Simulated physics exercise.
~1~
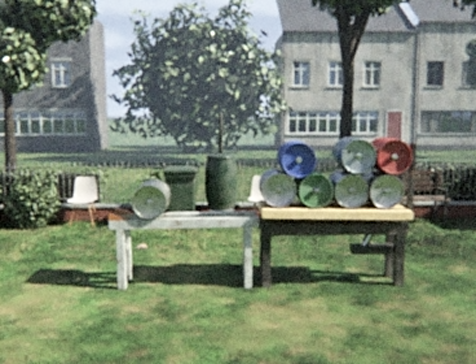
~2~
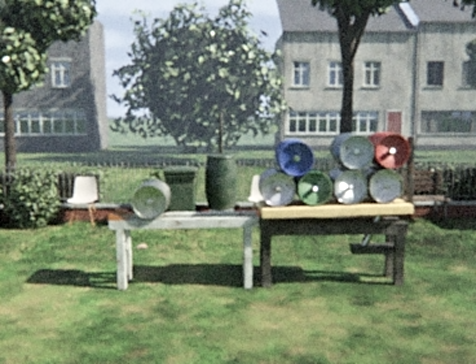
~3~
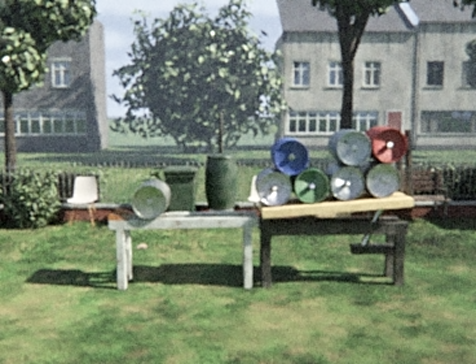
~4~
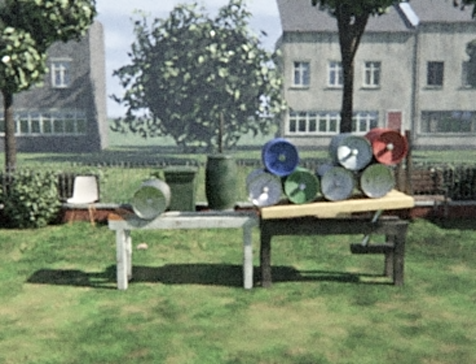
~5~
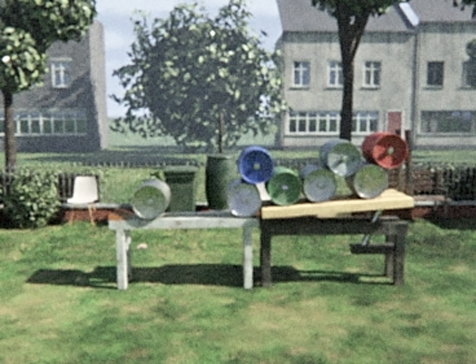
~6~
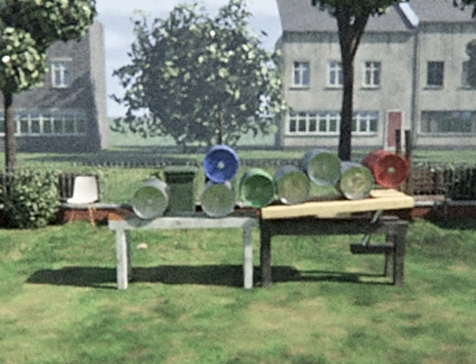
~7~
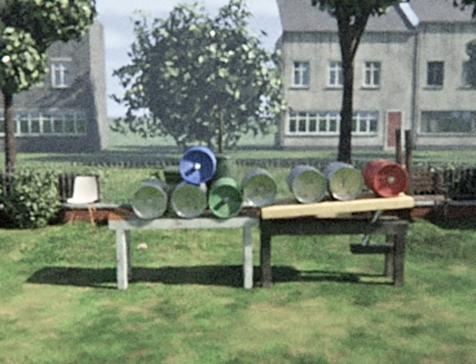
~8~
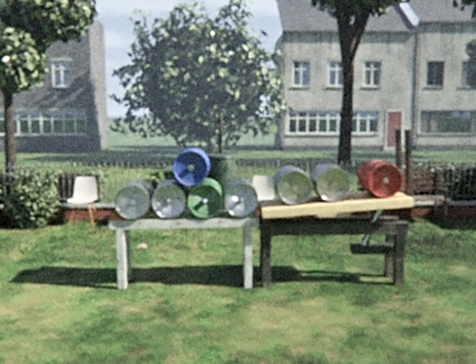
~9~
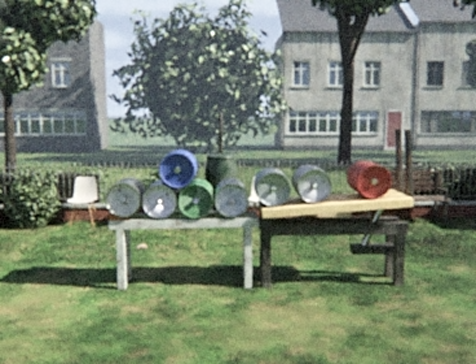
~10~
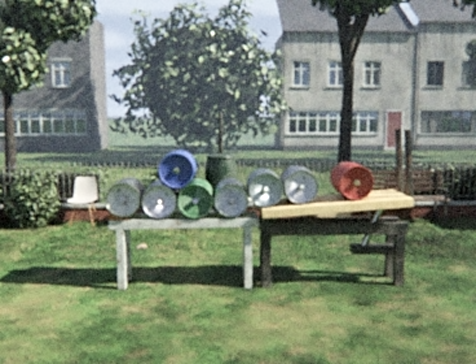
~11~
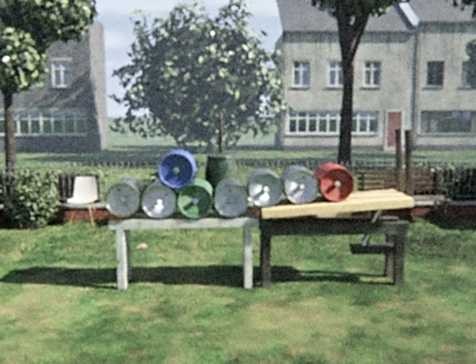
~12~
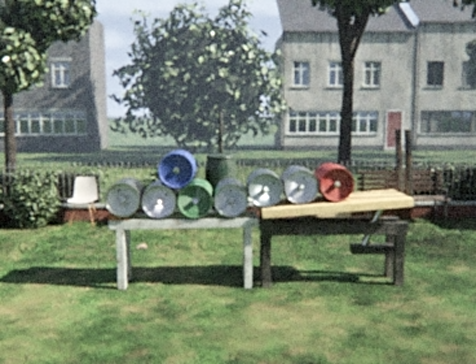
Stacked metal drums rolling left from a tilting wooden tabletop onto a white bench, settling in a row with blue on top.
